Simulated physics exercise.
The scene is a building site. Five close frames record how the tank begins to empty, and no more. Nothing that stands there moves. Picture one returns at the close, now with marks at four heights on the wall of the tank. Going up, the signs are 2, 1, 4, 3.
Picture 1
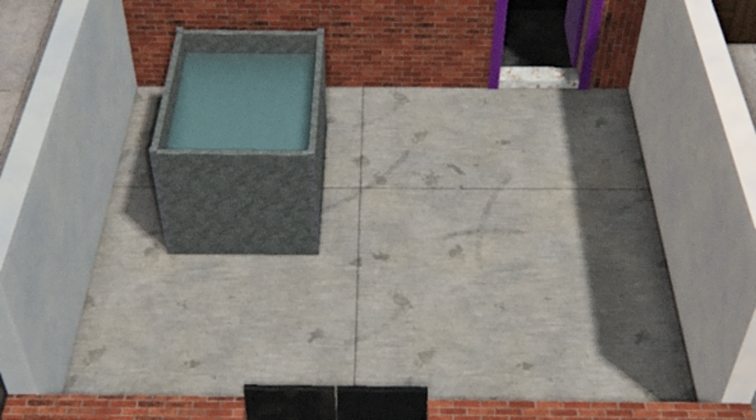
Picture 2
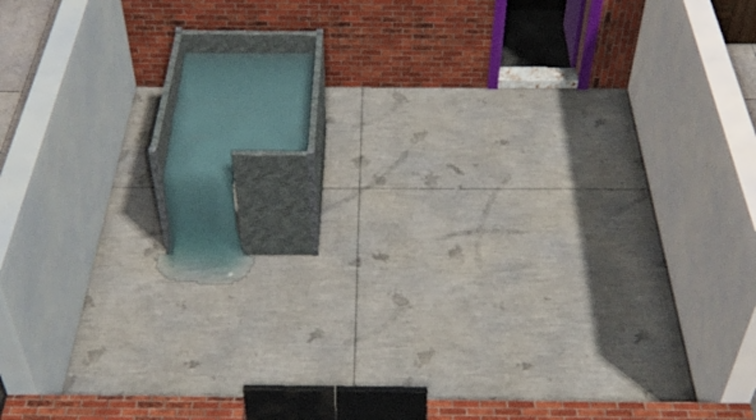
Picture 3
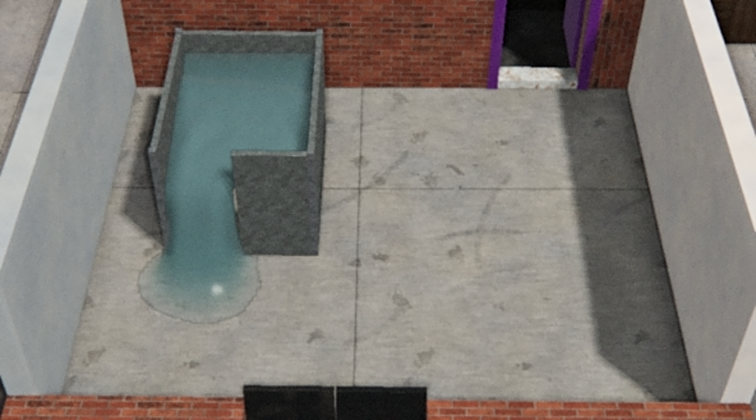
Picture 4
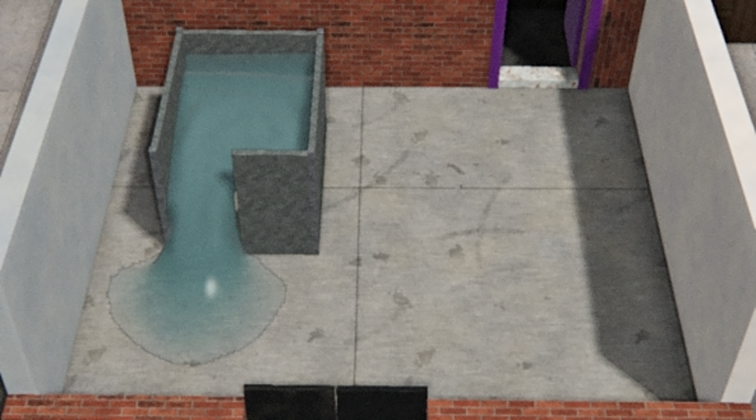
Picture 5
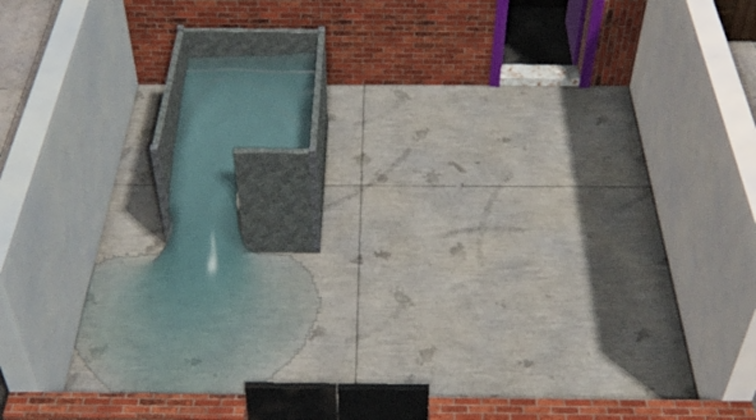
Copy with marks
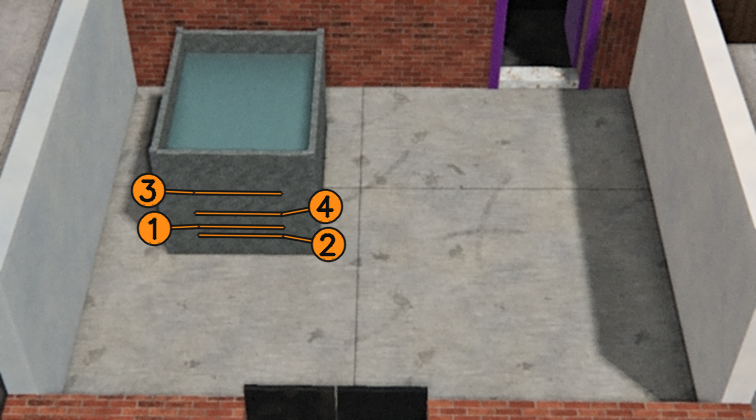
On a building site, water sat still in a grey tank until a gap opened at its front left corner, and the water poured out and spread across the concrete towards the near wall.
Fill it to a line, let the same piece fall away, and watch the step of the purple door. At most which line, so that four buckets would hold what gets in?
That is level 3.
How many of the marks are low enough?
All four.
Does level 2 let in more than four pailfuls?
No.
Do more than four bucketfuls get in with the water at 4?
No, not at all.
In orange, 1 at (240, 226); 2 at (241, 235); 3 at (236, 193); 4 at (239, 213); from the bottom up 2, 1, 4, 3.
For level 1, nothing gets over.
For level 2, nothing gets over.
For level 3, a splash gets over, under a bucket.
For level 4, nothing gets over.
